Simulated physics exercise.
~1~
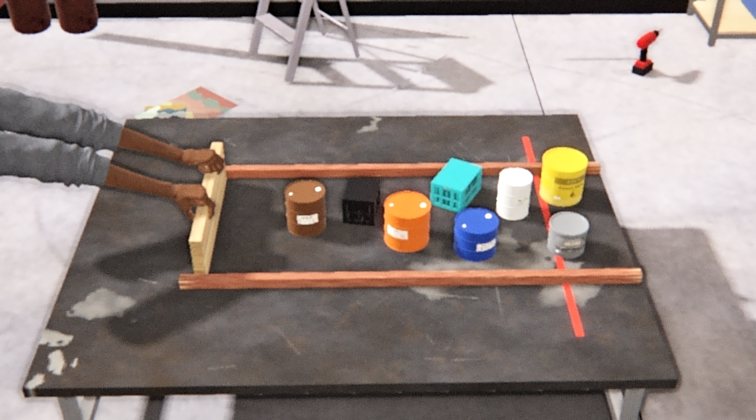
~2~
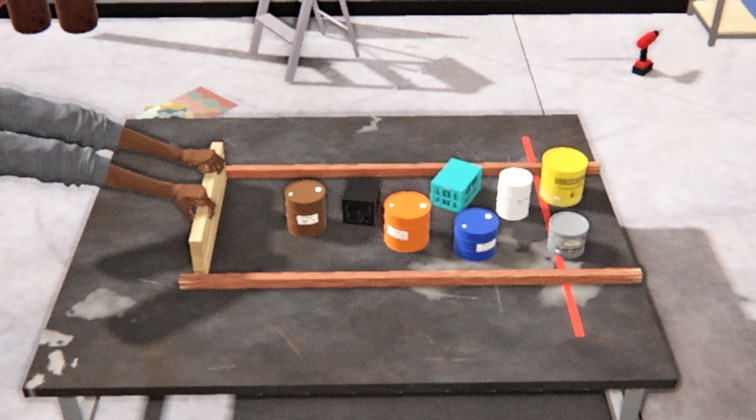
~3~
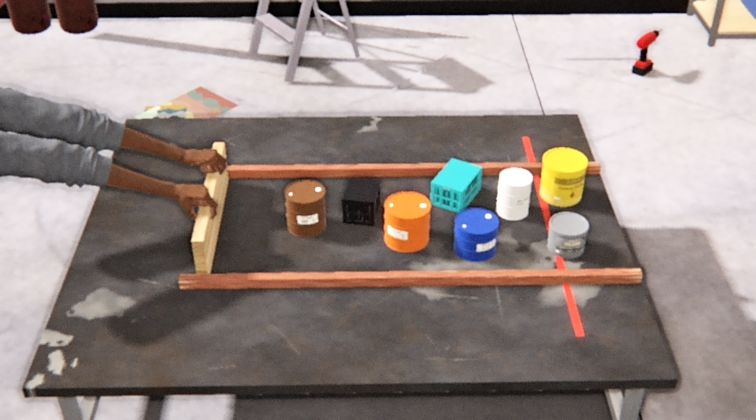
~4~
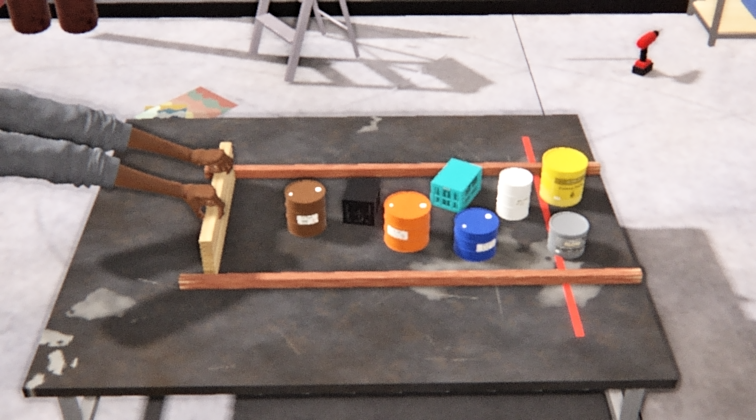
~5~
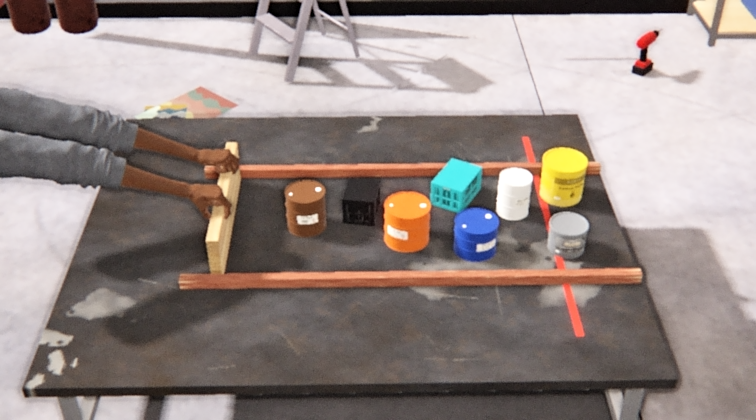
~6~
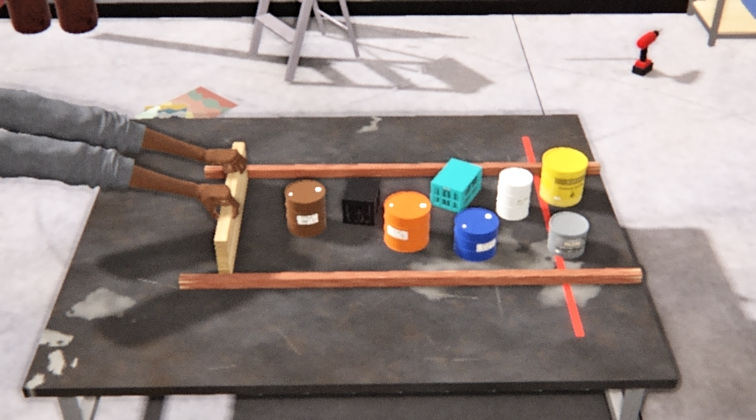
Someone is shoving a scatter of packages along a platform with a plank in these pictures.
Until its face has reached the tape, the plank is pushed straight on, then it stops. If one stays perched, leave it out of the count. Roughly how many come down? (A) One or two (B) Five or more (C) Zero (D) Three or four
A.
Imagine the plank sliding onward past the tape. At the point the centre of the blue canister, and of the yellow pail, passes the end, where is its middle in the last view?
The middle is at (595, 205) when it's the blue canister, and at (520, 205) when it's the yellow pail.
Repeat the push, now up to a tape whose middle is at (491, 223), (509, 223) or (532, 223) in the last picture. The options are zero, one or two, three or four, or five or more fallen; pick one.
Going through the places as listed, I'd say none at all, then none at all, then one or two.
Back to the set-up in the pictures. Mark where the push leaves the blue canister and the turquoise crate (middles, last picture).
The blue canister stops around (583, 247); the turquoise crate around (594, 178).
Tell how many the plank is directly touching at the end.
My count gives 4.
A little later, none off yet; yellow pail at rest near (563, 177); grey pail at rest near (567, 236); white canister at rest near (514, 194).
When it is over, the number that fall off is one or two; down, yellow pail.
